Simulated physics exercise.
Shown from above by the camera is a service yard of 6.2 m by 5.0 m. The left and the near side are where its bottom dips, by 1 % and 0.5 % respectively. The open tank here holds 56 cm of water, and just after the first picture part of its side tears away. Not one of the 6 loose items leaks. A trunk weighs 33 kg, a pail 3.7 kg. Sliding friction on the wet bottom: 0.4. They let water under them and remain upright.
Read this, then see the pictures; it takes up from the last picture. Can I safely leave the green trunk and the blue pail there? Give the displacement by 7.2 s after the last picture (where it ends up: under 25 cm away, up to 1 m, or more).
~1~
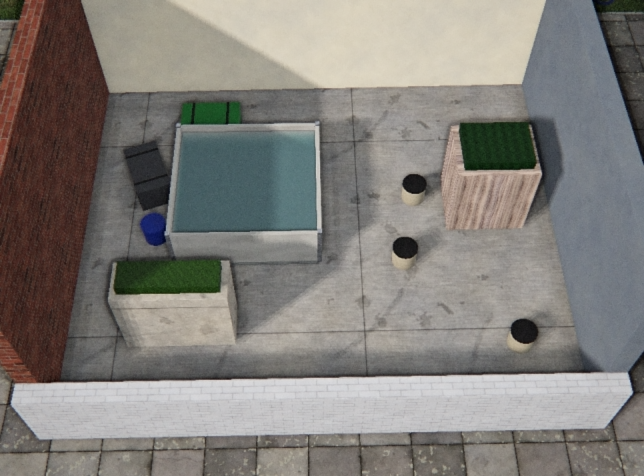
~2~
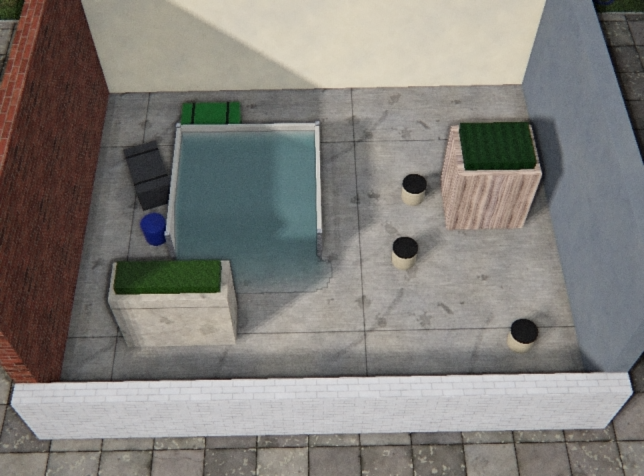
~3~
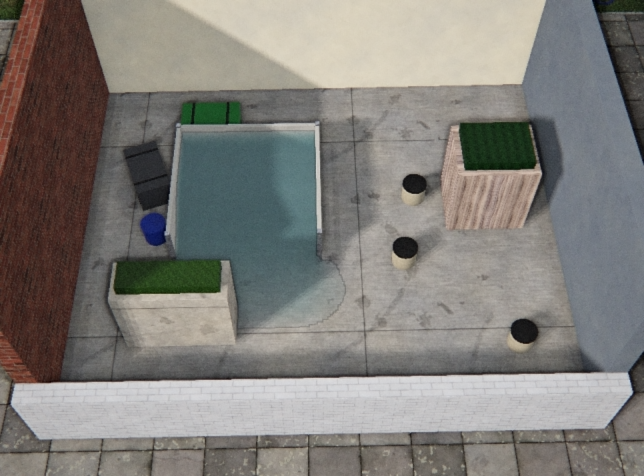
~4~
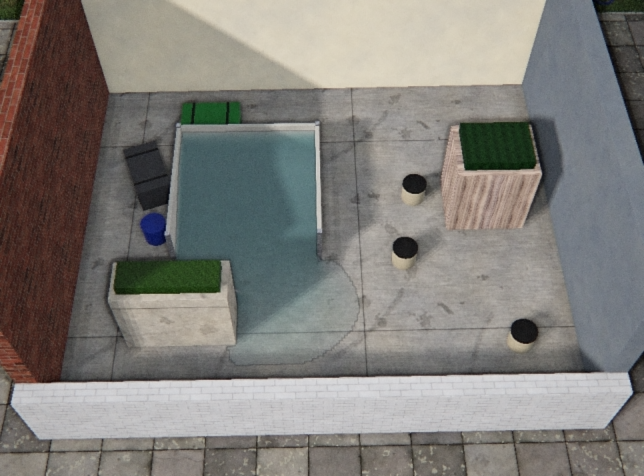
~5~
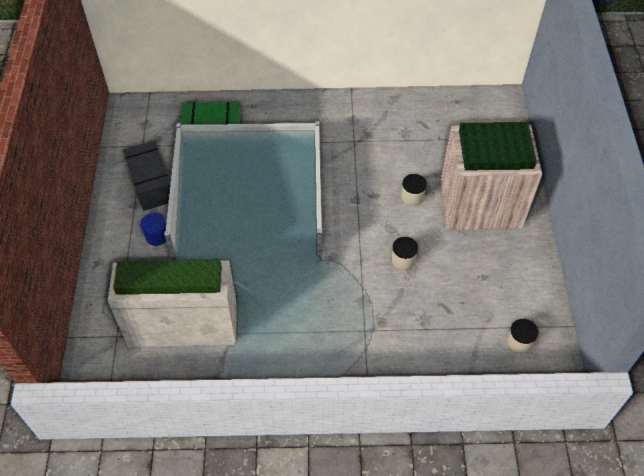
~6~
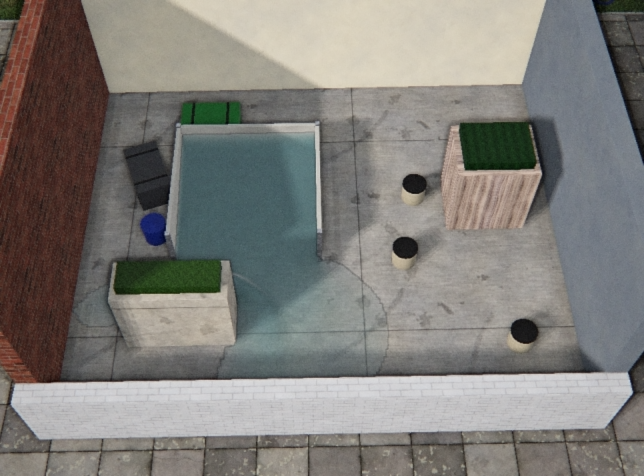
At the end, the green trunk hardly moves; the blue pail moves somewhat.
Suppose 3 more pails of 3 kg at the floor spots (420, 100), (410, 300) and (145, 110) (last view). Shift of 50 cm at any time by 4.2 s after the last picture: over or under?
First within, then beyond, then beyond.
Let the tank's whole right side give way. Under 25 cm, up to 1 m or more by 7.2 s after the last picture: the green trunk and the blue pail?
Outcome - green trunk: No real movement, blue pail: No real movement.
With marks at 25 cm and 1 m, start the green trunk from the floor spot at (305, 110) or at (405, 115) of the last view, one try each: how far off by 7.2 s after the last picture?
From the first place it is barely disturbed; from the second it is barely disturbed.
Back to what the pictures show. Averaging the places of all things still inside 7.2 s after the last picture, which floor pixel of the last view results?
They're centred close to (271, 214).
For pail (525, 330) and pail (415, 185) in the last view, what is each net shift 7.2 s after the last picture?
Taken in order, the shifts are 200 cm and 30 cm.
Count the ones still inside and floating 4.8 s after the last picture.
Total: 1.
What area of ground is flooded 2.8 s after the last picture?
The covered patch comes to about 19 m2.
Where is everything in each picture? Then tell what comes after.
The first frame shows the green trunk at (211, 115), on the bottom; the blue pail at (153, 223), on the bottom; water covers 3.1 m2; 0 of 6 have shifted.
The second frame shows the green trunk at (211, 115) rests on the ground; the blue pail at (153, 223), on the bottom; 4.0 m2 under water; 0 of 6 have shifted.
The third frame shows the green trunk at (211, 115), on the bottom; the blue pail at (153, 223), on the bottom; water covers 5.0 m2; 0 of 6 have shifted.
The fourth frame shows the green trunk at (211, 115) rests on the ground; the blue pail at (153, 223) rests on the ground; 5.7 m2 under water; 0 of 6 have shifted.
The fifth frame shows the green trunk at (211, 115) rests on the ground; the blue pail at (153, 223) rests on the ground; 6.7 m2 under water; 0 of 6 have shifted.
The sixth frame shows the green trunk at (211, 115) rests on the ground; the blue pail at (153, 223) rests on the ground; 7.4 m2 under water; 0 of 6 have shifted.
Then, 0.9 s after the last picture the green trunk is near (211, 115), 0.0 m from its start, aground; the blue pail is near (153, 223), 0.0 m from its start, aground; 0 afloat.
Then, 2.8 s after the last picture the green trunk is near (211, 115), 0.0 m from its start, aground; the blue pail is near (156, 224), 0.0 m from its start, aground; 1 afloat.
Then, 4.8 s after the last picture the green trunk is near (211, 115), 0.0 m from its start, aground; the blue pail is near (145, 233), 0.2 m from its start, afloat; 1 afloat.
Then, 7.2 s after the last picture the green trunk is near (211, 115), 0.0 m from its start, aground; the blue pail is near (118, 207), 0.5 m from its start, afloat; 4 afloat.
